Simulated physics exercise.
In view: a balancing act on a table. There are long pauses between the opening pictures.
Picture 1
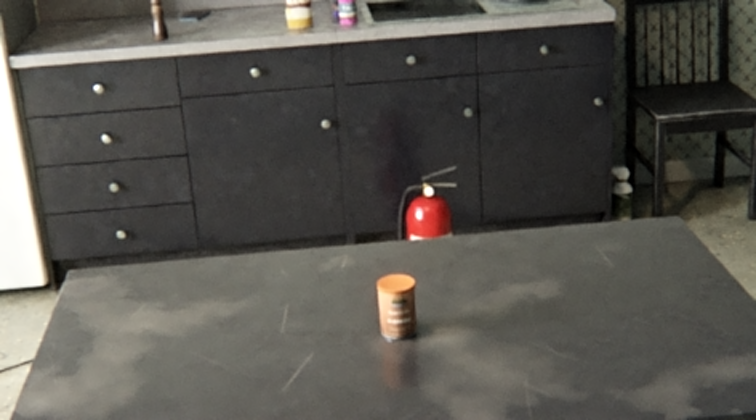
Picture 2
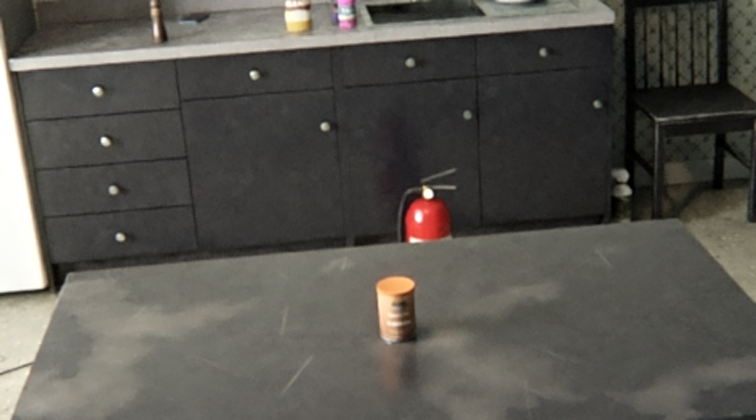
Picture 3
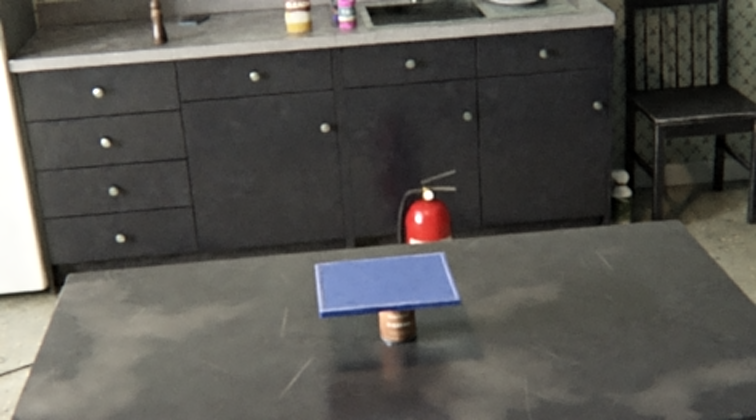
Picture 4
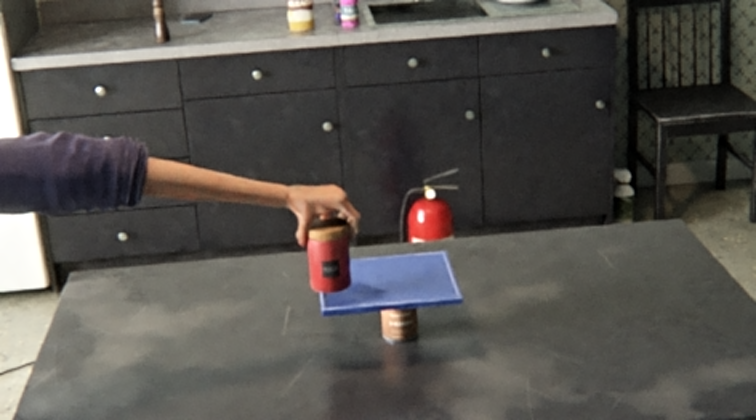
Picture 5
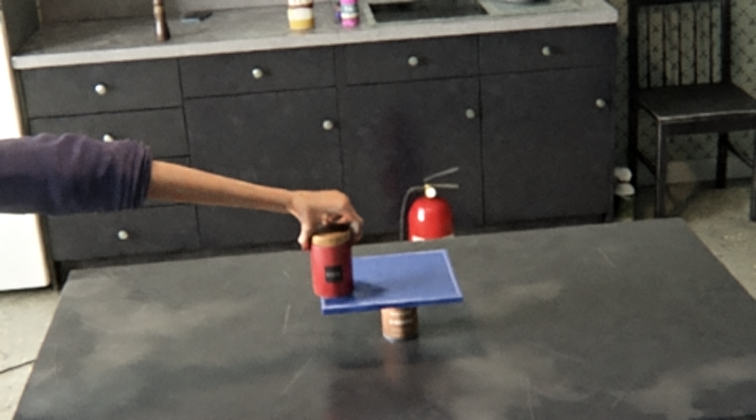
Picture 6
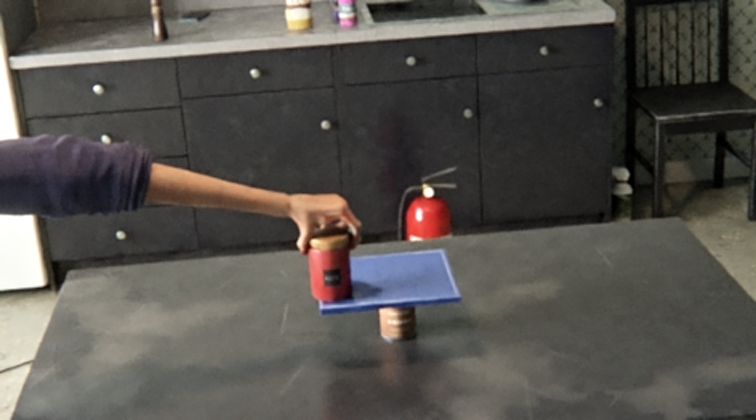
A hand in a dark purple sleeve reaches in from the left and lowers a red jar onto the left end of a blue board, keeping hold of it. Before that, an orange-topped tin stands alone on a dark table, then the board lies across it. Seen from slightly above by a still camera, the kitchen has black cabinets, a red fire extinguisher behind the table and a chair at right.
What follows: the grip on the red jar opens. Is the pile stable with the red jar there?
The stack loses its balance.
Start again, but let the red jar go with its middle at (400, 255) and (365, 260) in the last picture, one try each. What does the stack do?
First try: It keeps its balance; second try: It comes apart.
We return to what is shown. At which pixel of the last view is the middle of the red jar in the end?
Near (292, 330).
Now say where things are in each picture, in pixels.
In the first frame, the last thing is not in view yet; orange tin (398, 307).
In the second frame, the last thing is not in view yet; orange tin (397, 310).
In the third frame, the last thing is not in view yet; orange tin (397, 311).
The fourth frame shows coming down; red jar (329, 255); orange tin (399, 310).
The fifth frame shows coming down; red jar (332, 260); orange tin (399, 308).
The sixth frame shows set down, still held; red jar (330, 264); orange tin (397, 308).
Then, 0.30 s on from there, red jar now fallen; blue lid turned 54° from how it was put.
Then, 0.40 s on from there, blue lid turned 66° from how it was put.
Then, 0.60 s on from there, blue lid turned 51° from how it was put.
In the end, fallen, red jar; toppled in the stack, blue lid; orange tin unmoved. At the end, from the last picture's camera, red jar near (292, 330). The stack comes apart.
